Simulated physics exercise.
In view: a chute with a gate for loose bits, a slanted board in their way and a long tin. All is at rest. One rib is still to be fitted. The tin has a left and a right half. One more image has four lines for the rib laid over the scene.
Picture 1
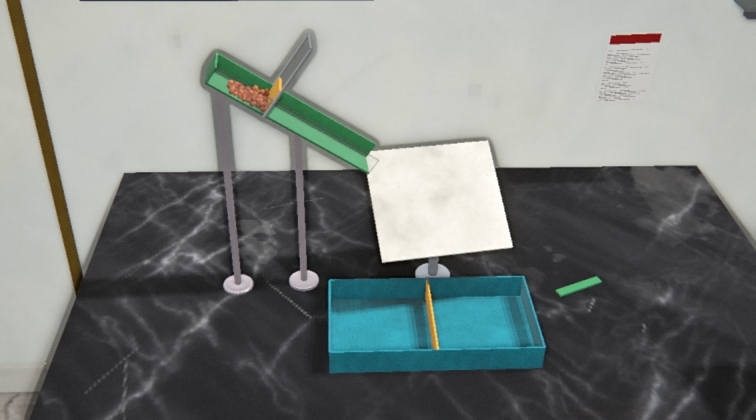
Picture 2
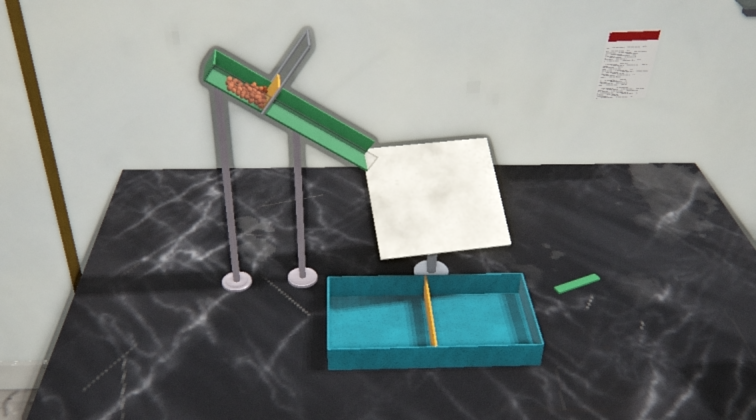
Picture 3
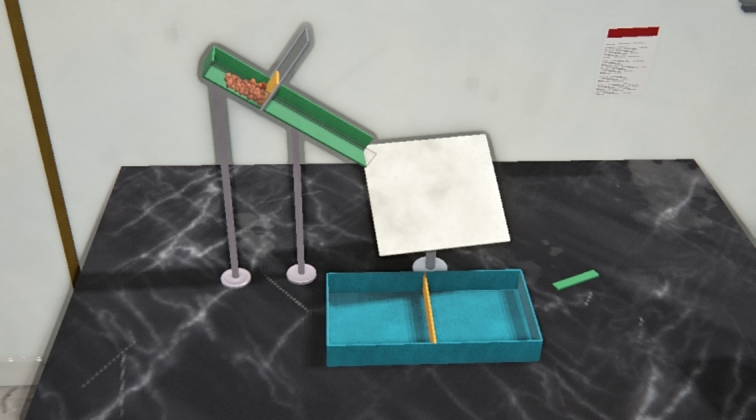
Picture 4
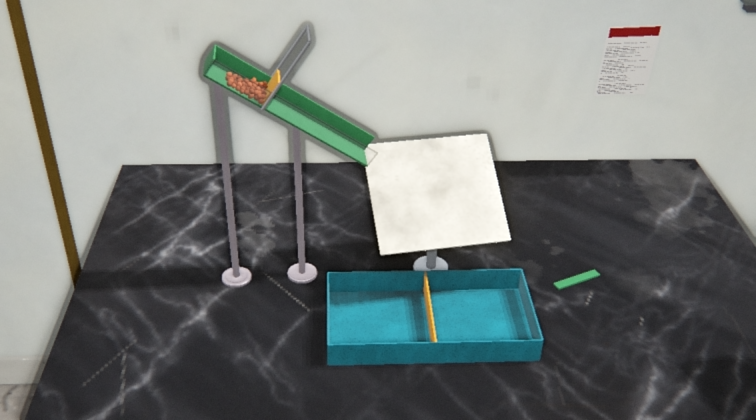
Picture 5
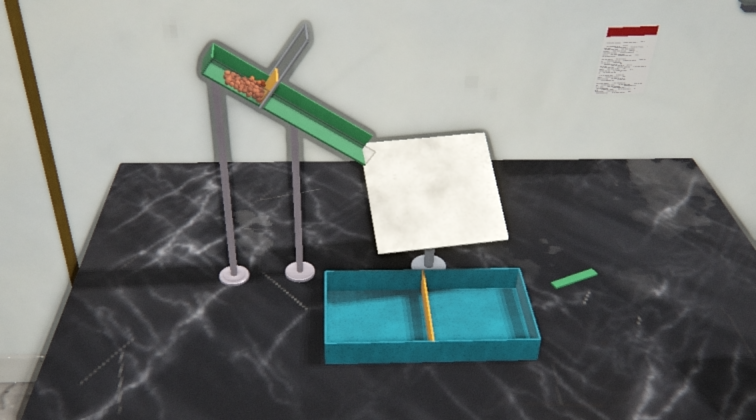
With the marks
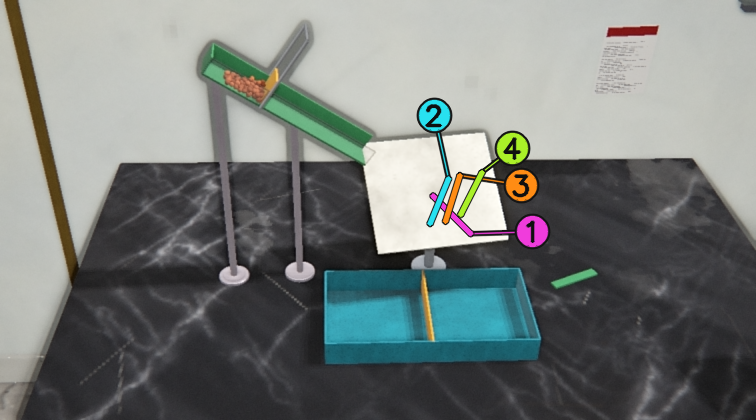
Green chute holding reddish-brown pellets behind a closed gate, standing still beside a slanted white board and a divided blue tin.
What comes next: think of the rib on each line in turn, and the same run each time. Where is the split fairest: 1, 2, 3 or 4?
Choose 2.
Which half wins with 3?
The right half.
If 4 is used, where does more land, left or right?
More lands on the right.
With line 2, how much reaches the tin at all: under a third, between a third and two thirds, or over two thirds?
Over two thirds.
On the marked copy, line 1 from (433, 195) to (470, 233); line 2 from (448, 178) to (430, 223); line 3 from (459, 175) to (445, 221); line 4 from (482, 172) to (460, 214).
Choosing 1, of what is caught, a small share in the left half, all but a few in the right.
Choosing 2, of what is caught, close to two thirds in the left half, close to a third in the right.
Choosing 3, of what is caught, a small share in the left half, all but a few in the right.
Choosing 4, of what is caught, only a few in the left half, all but a few in the right.
